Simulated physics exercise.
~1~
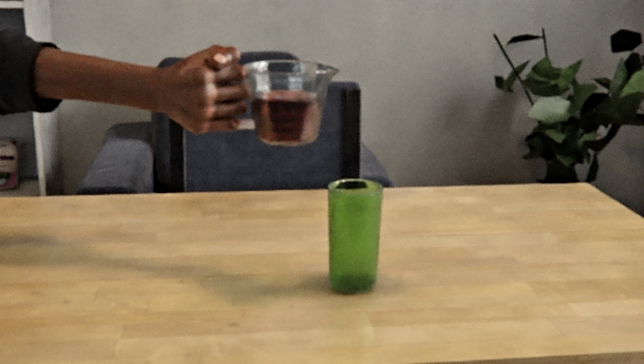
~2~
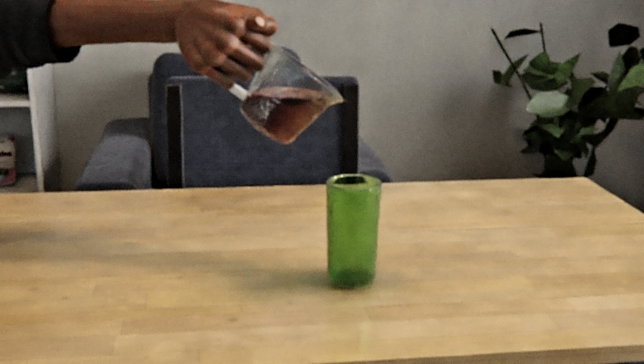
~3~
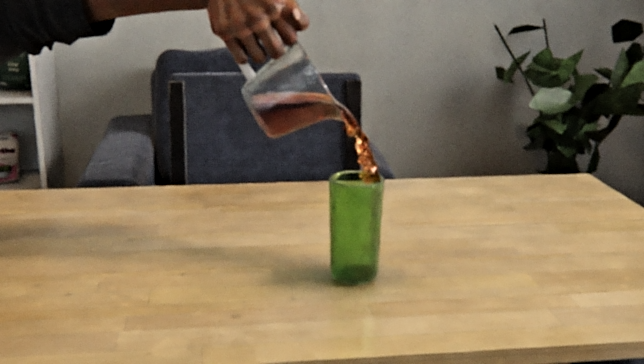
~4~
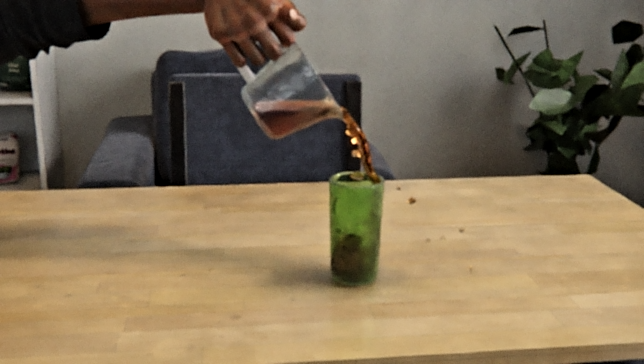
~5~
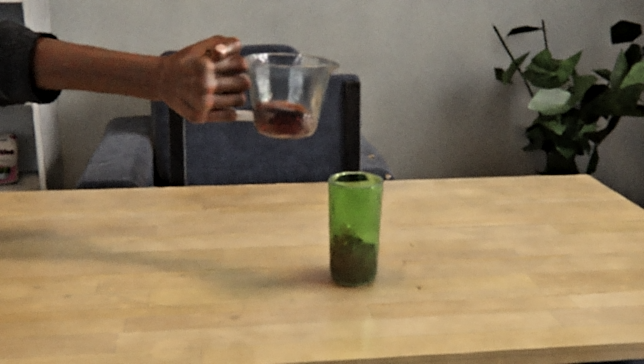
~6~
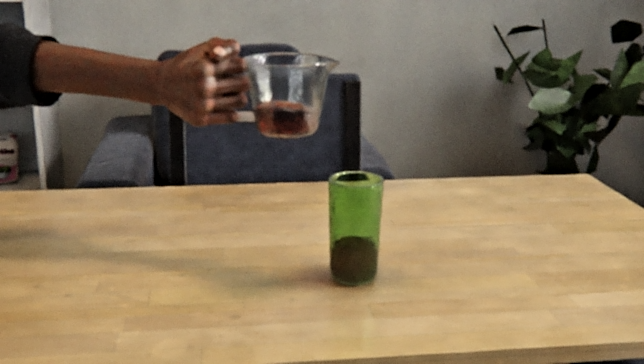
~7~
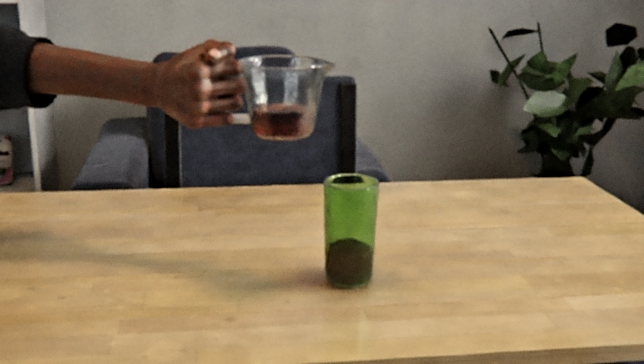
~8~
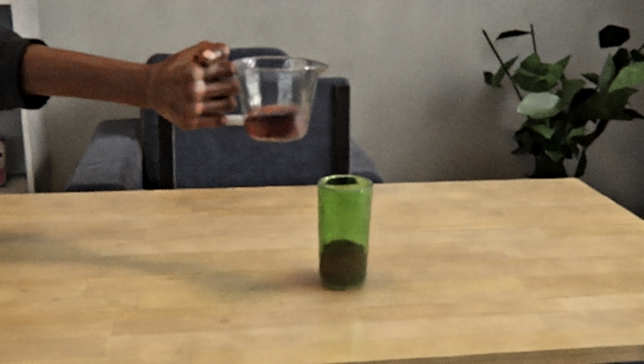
In a room with grey walls, a slightly swaying camera faces a pale wooden table, with a dark blue armchair behind it and a leafy plant at the right. A slim green glass stands empty on the table while a hand reaching in from the left holds a clear jug of reddish-brown tea above it. The hand tips the jug rightwards, and a thin stream runs into the glass, with a few drops flying off to the right. The jug then swings back level, still holding some tea. The glass ends partly filled with dark liquid.
